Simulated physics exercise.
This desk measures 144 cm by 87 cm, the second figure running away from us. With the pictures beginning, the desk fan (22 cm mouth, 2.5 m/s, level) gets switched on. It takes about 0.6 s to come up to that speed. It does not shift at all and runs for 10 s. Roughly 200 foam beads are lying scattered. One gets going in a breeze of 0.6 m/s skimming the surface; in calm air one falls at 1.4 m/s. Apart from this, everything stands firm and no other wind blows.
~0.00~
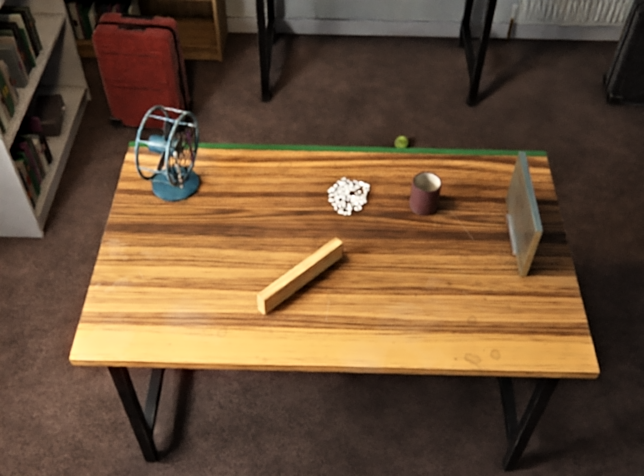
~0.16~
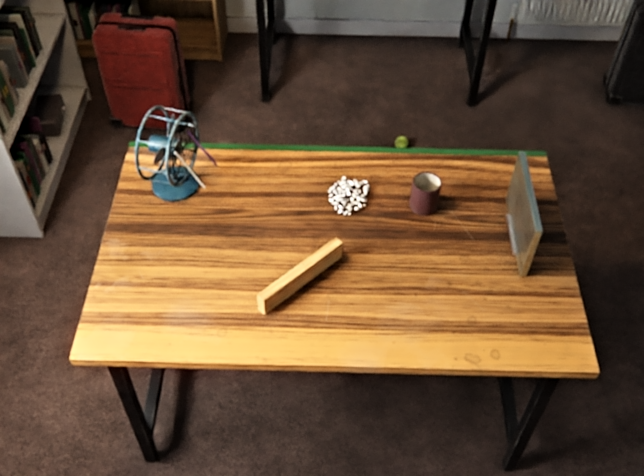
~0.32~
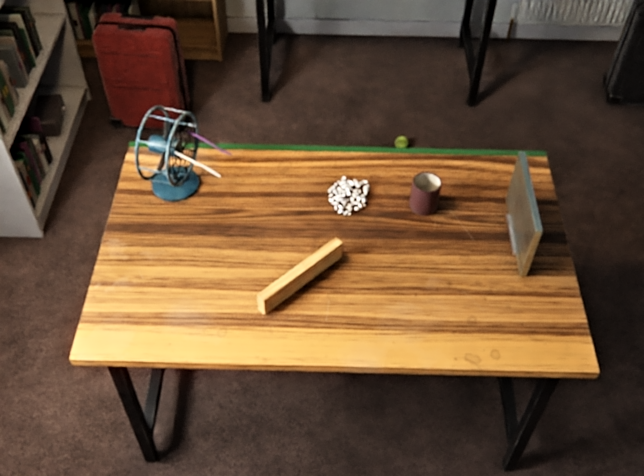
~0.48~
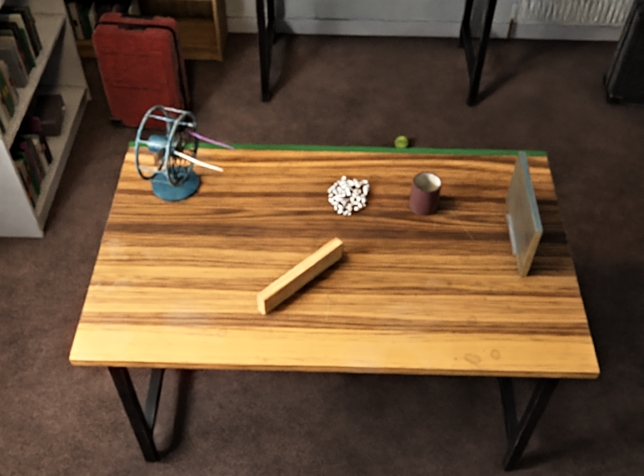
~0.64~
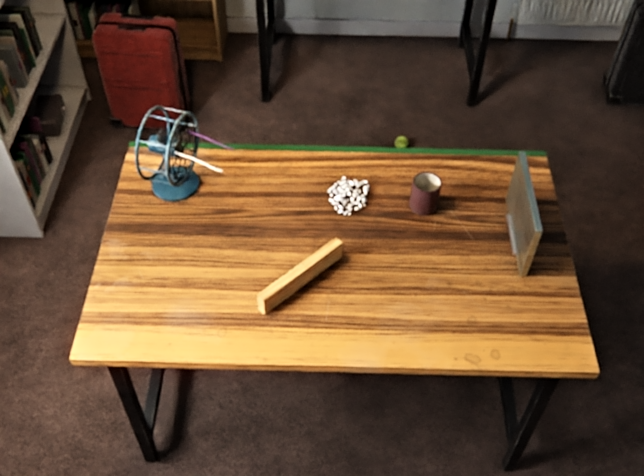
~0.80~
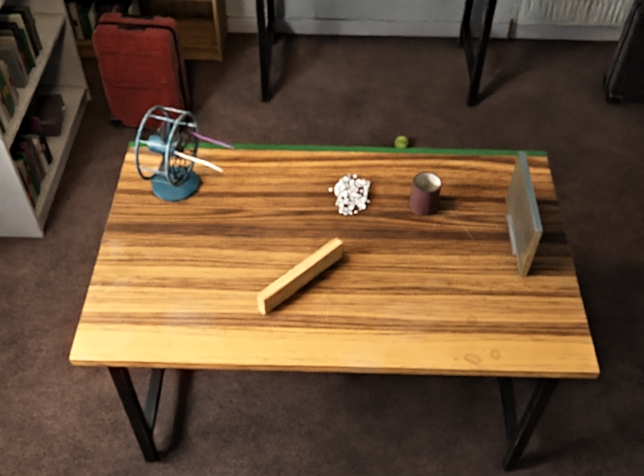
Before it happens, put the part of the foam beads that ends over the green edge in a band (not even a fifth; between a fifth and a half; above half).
The share tops half.
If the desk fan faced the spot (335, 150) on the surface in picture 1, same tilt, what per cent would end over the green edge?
Then roughly 0 per cent.
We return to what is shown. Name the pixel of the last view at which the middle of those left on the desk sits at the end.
The middle sits near pixel (394, 150).
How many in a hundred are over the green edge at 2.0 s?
I'd put it at some 70 %.
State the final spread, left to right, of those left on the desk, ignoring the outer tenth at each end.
20 cm, give or take.
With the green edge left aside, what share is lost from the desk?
That lands at some 5 %.
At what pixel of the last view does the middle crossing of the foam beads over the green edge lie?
(423, 149).
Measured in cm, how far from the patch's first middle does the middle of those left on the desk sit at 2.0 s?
Roughly 30 centimetres.
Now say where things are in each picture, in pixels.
The middle of the foam beads is near (349, 197), none has stirred yet and the mouth of the desk fan is at (168, 146), in the first frame.
The middle of the foam beads is near (348, 193), none has stirred yet and the green edge is centred on (337, 147), in the second frame.
The middle of the foam beads is near (348, 193), none has stirred yet, the top of a mug is at (427, 182) and the top of a board is at (301, 268), in the third frame.
The middle of the foam beads is near (348, 193) and none has stirred yet, in the fourth frame.
The middle of the foam beads is near (349, 193) and none has stirred yet, in the fifth frame.
The middle of the foam beads is near (352, 195), the farthest in sight from the desk fan is at (369, 184) and about 25 % have left their places, in the sixth frame.
After 2.0 s the count stands so, 68 % are over the green edge; the middle of those still in play is near (408, 151).
After 3.2 s the count stands so, 73 % are over the green edge; the middle of those still in play is near (394, 150).
After 5.5 s the count stands so, 74 % are over the green edge; the middle of those still in play is near (394, 150).
After 10.0 s, at the end, 75 % are over the green edge; the middle of those still in play is near (394, 150).
